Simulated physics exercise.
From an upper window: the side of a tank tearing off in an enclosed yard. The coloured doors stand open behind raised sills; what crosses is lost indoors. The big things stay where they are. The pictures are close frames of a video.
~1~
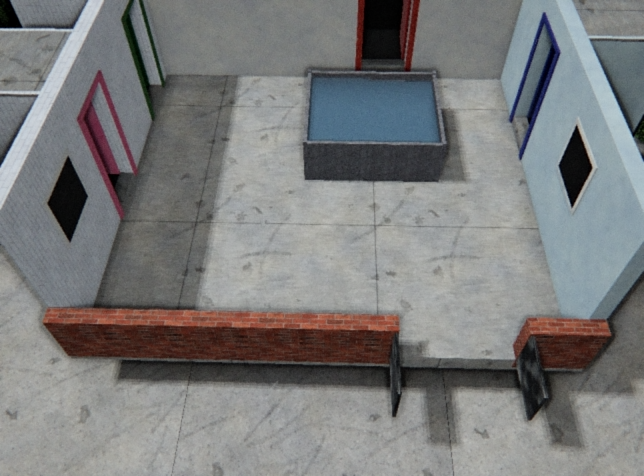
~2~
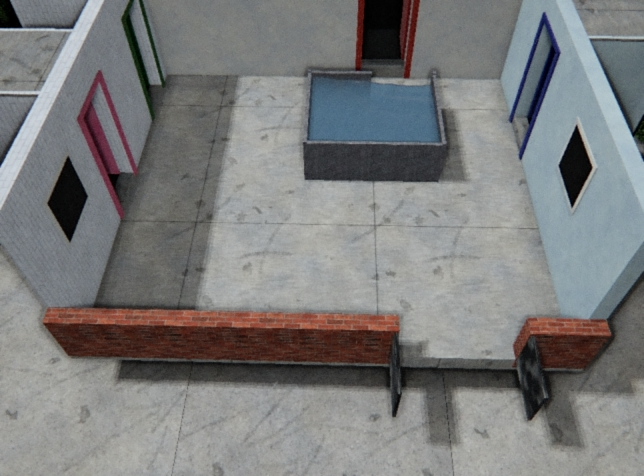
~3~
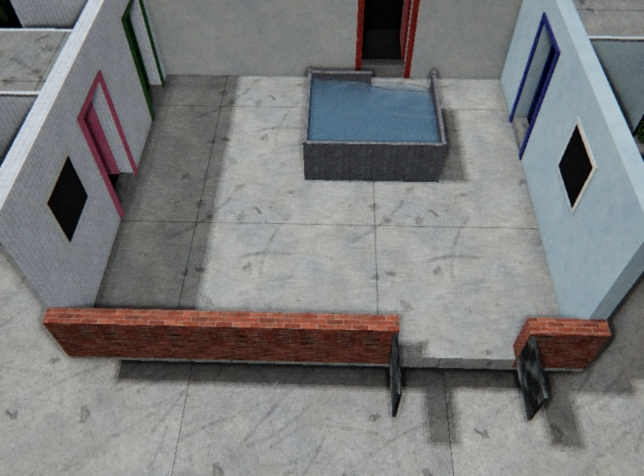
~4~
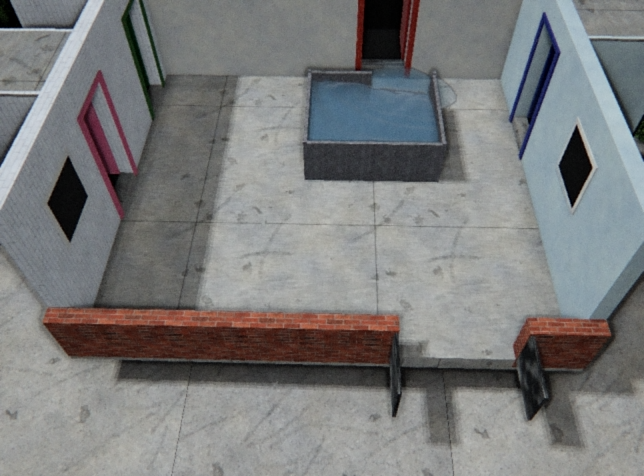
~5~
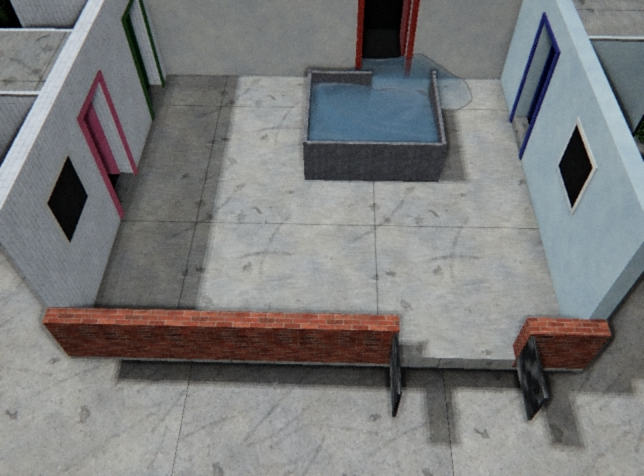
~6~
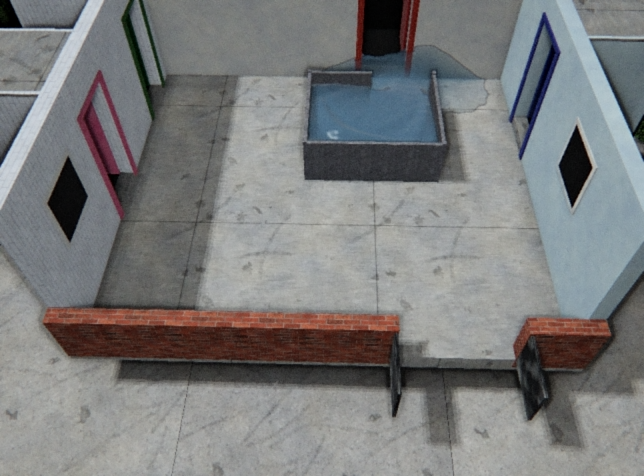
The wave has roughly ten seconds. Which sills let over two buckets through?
In the end: The blue door holds within the limit; the pink door holds within the limit; the green door floods; the red door floods.
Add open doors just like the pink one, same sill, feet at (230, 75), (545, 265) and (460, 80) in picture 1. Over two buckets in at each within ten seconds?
As listed: Holds, keeps below it, floods.
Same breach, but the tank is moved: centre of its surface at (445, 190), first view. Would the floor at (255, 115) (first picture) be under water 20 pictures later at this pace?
There: Under water.
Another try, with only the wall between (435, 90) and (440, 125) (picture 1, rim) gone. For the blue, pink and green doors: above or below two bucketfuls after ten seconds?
My reading: Blue door floods; pink door keeps below it; green door takes more.
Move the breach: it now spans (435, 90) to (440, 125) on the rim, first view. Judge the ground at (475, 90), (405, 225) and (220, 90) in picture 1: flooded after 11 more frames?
One after the other: Under water, free of water, dry.
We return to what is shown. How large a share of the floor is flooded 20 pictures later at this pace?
Some 55 per cent.
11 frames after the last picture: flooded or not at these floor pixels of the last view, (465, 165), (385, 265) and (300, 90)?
In turn: Flooded, free of water, covered.
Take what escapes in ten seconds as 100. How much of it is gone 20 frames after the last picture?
About 30 per cent.
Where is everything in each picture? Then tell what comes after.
The first frame shows still water in the water tank at (373, 109).
In the second frame, the front is at a hidden place, out from the gap on the water tank's far side.
In the third frame, the front is at a hidden place, out from the gap on the water tank's far side.
In the fourth frame, water pours out on the water tank's far side and has run to a hidden place.
In the fifth frame, water pours out on the water tank's far side and has run to (459, 79).
In the sixth frame, the front is at (482, 79), out from the gap on the water tank's far side.
A moment on, water covers 15 % of the floor; the blue door wet at the sill, nothing in, the pink door not reached, the green door not reached, the red door far over two buckets in.
Next, water covers 35 % of the floor; the blue door wet at the sill, nothing in, the pink door not reached, the green door wet at the sill, nothing in, the red door far over two buckets in.
Then, water covers 55 % of the floor; the blue door wet at the sill, nothing in, the pink door wet at the sill, nothing in, the green door over two buckets in, the red door far over two buckets in.
Later, water covers 80 % of the floor; the blue door wet at the sill, nothing in, the pink door wet at the sill, nothing in, the green door far over two buckets in, the red door far over two buckets in.
In the end, water covers 90 % of the floor; the blue door wet at the sill, nothing in, the pink door wet at the sill, nothing in, the green door far over two buckets in, the red door far over two buckets in.
